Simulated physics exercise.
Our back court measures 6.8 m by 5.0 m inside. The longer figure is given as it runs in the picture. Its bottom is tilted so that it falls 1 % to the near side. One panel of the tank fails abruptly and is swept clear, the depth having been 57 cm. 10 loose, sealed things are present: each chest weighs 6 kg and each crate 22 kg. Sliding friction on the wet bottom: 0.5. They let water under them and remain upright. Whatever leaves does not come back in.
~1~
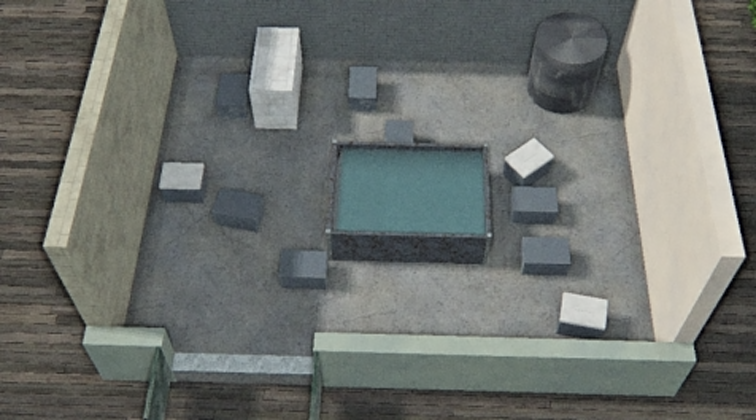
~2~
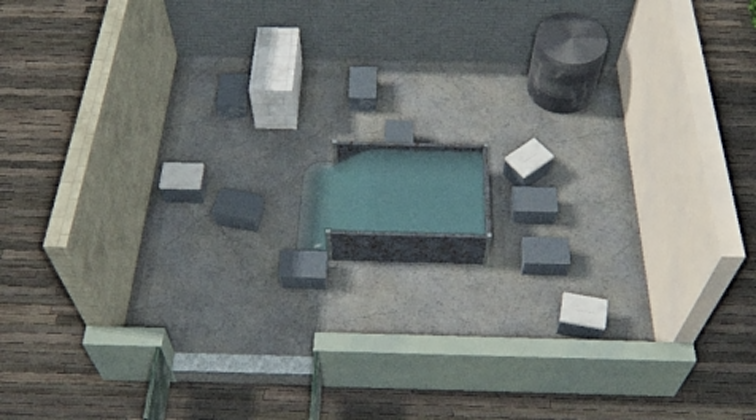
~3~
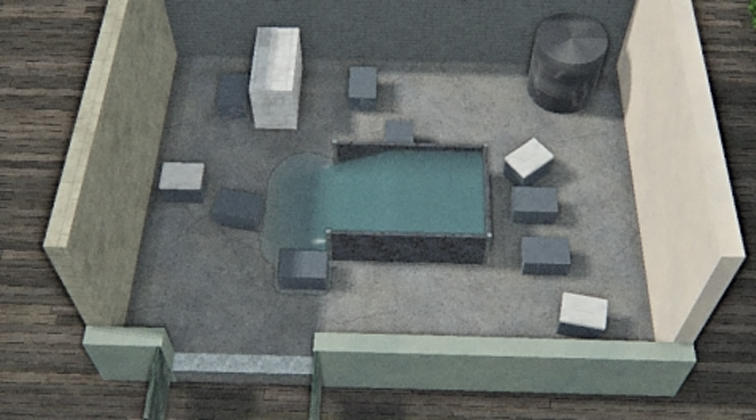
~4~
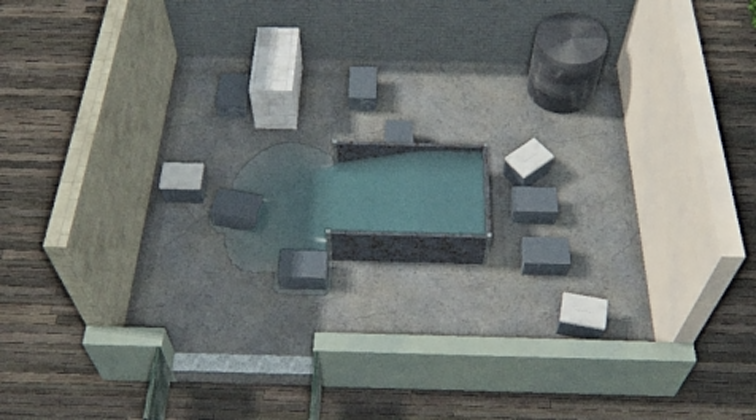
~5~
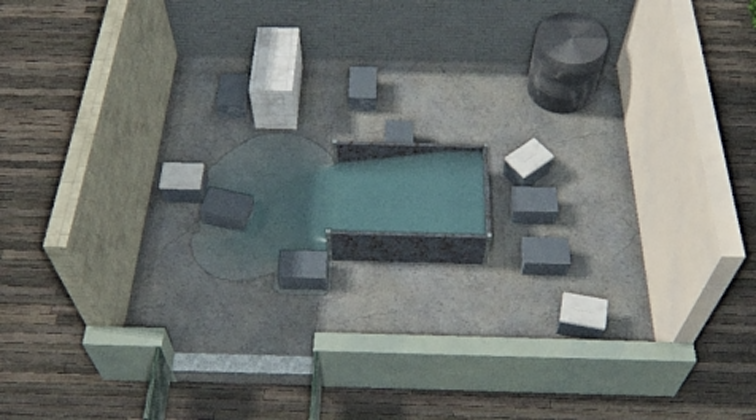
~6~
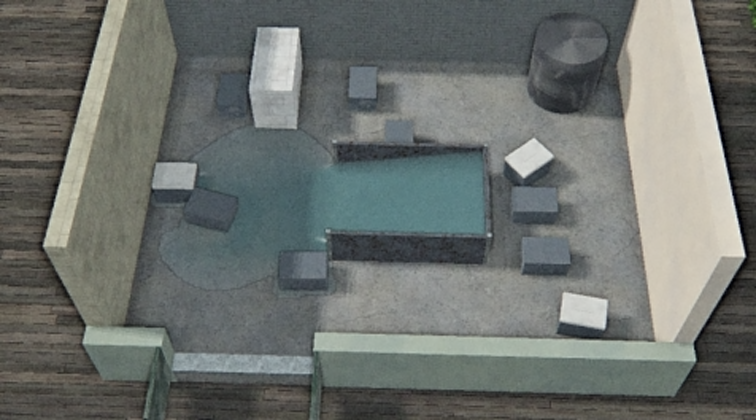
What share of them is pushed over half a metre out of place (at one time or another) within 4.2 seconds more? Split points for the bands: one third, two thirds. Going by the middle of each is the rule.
It falls short of a third.
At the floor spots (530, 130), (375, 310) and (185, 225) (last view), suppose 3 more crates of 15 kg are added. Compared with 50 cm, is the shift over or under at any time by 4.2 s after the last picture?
The first comes out within the limit, the second within the limit, the third beyond the limit.
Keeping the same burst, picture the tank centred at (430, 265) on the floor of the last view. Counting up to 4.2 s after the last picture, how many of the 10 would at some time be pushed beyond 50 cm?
Count: 3.
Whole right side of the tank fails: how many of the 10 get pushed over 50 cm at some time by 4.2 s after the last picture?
Count: 4.
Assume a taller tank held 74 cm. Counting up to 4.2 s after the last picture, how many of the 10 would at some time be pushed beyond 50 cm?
Then 1 of them.
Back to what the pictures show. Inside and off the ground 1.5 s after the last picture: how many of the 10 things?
Total: 2.
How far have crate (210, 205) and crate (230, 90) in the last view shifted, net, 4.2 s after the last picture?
The first one washed out, the second one 5 cm.
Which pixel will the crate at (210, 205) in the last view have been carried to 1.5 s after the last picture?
My estimate: Around (151, 241).
Then, 0.4 s after the last picture 1 of 10 are over 50 cm from their spots; 0 afloat.
Then, 1.5 s after the last picture 1 of 10 are over 50 cm from their spots; 2 afloat.
Then, 2.8 s after the last picture 1 of 10 are over 50 cm from their spots; 3 afloat.
Then, 4.2 s after the last picture 1 of 10 are over 50 cm from their spots, and 1 have been at some point; 2 afloat.
